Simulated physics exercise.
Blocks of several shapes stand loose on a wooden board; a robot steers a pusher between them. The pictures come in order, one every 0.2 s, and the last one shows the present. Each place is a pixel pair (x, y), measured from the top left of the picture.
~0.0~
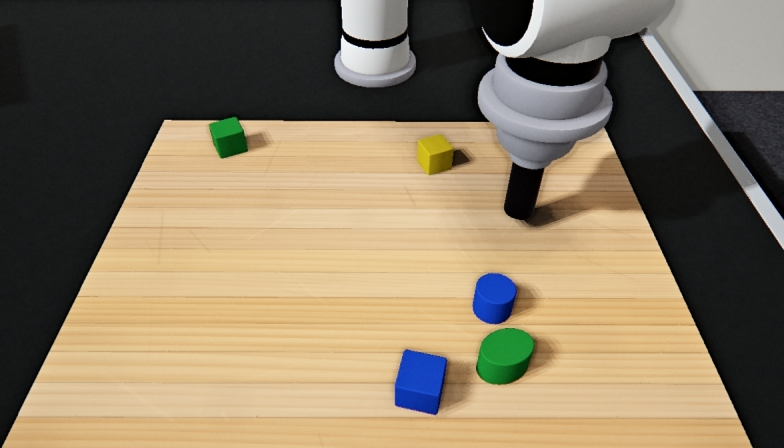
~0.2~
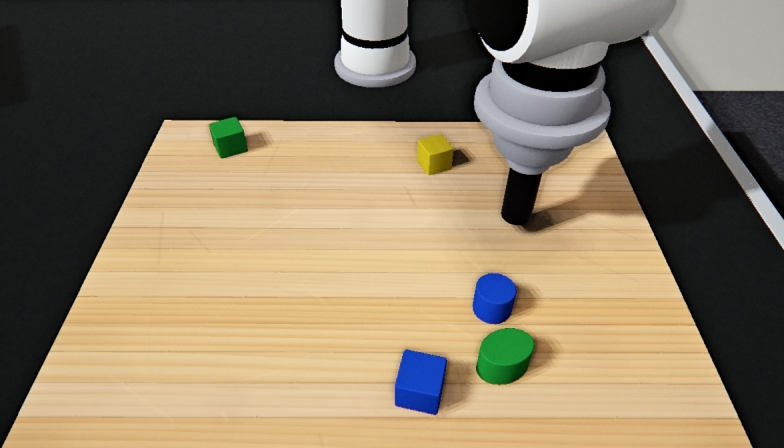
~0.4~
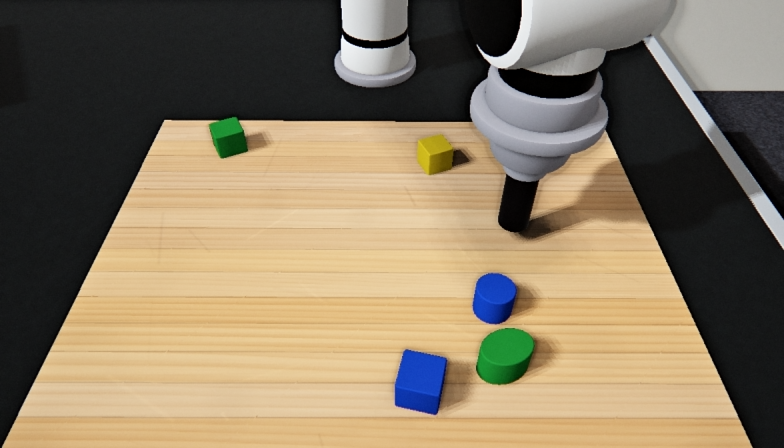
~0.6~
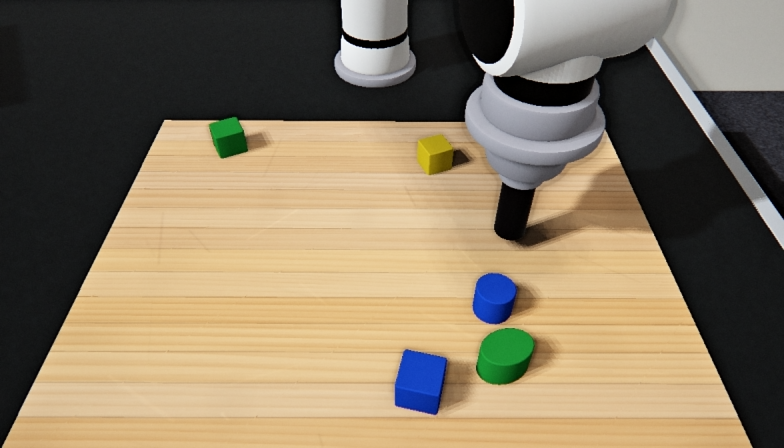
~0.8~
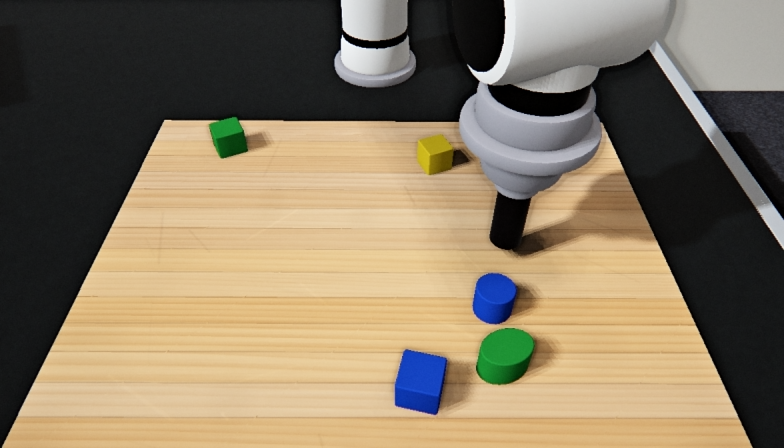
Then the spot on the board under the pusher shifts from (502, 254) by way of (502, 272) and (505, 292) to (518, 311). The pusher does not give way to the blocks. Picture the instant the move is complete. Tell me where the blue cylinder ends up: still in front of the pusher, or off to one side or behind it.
The pusher passes it.
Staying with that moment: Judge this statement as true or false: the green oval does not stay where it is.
My answer: False.
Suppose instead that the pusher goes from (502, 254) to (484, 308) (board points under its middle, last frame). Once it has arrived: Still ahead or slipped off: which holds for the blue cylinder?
When the path ends, it will sit ahead of the pusher.
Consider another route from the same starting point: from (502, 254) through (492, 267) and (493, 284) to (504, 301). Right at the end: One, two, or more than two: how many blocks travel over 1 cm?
By the end of the path, one block has moved more than about a centimetre.
The first path, step by step. Halfway along, pusher at (506, 267); nothing pushed yet.
At the end, pusher at (522, 297); blue cylinder at (496, 309); green oval in place.
